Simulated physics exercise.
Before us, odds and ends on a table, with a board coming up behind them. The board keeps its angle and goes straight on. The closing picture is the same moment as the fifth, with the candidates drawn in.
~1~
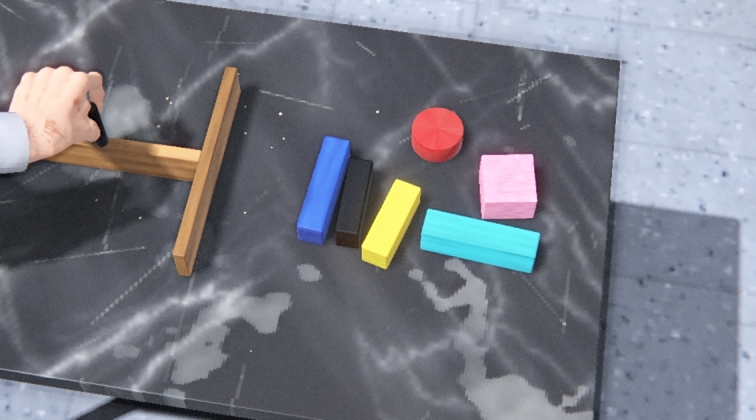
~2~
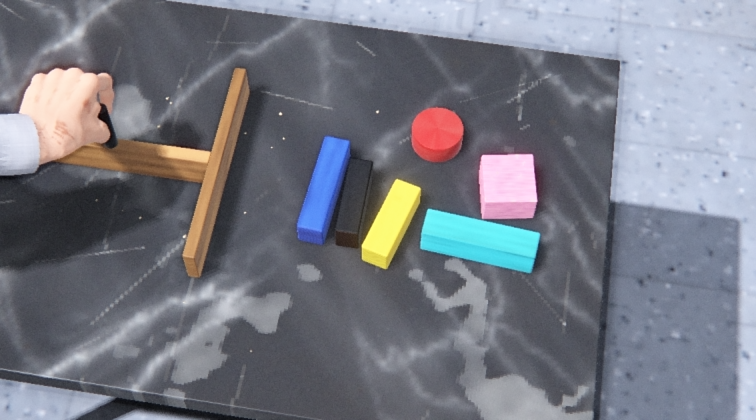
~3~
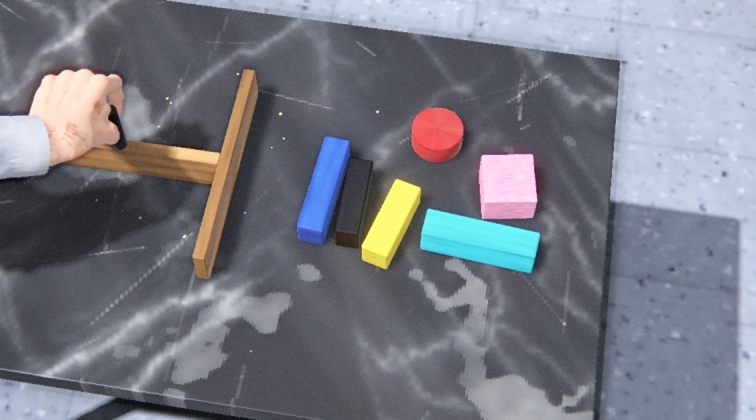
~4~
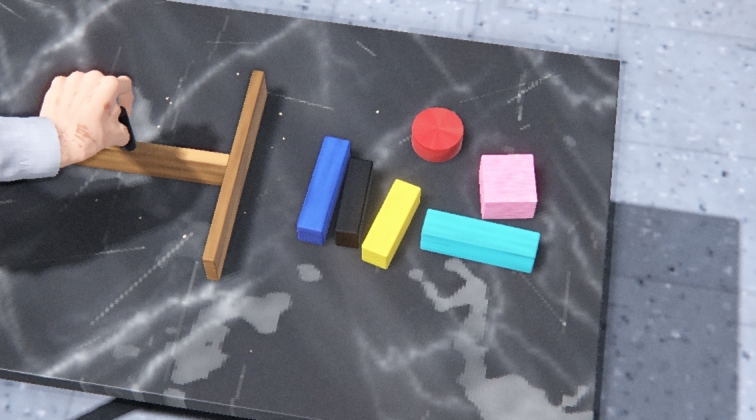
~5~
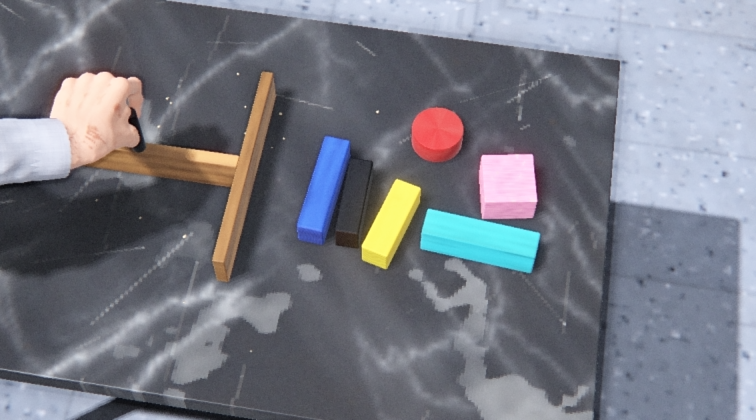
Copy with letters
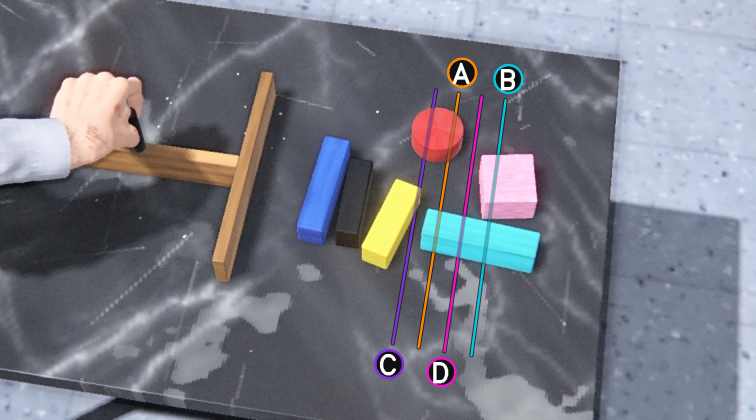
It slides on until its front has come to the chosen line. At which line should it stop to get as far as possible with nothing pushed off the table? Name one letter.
D is the last safe line.
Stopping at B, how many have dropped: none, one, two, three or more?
In all, one.
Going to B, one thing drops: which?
It is the turquoise stick.
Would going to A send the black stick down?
No.
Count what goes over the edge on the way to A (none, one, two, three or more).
The count is none.
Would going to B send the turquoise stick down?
Yes.
On the marked copy, A at (440, 213); B at (490, 220); C at (416, 209); D at (464, 216).
With D. Early on, board (322, 173); black stick (365, 205); blue stick (342, 192).
Further on, board (400, 184); turquoise stick (536, 246); red tin (443, 136).
At the end, board (461, 193); turquoise stick (598, 255); pink block (543, 179); nothing has fallen.
As for the rest, A is safe but short; B drops the turquoise stick; C is safe but short.
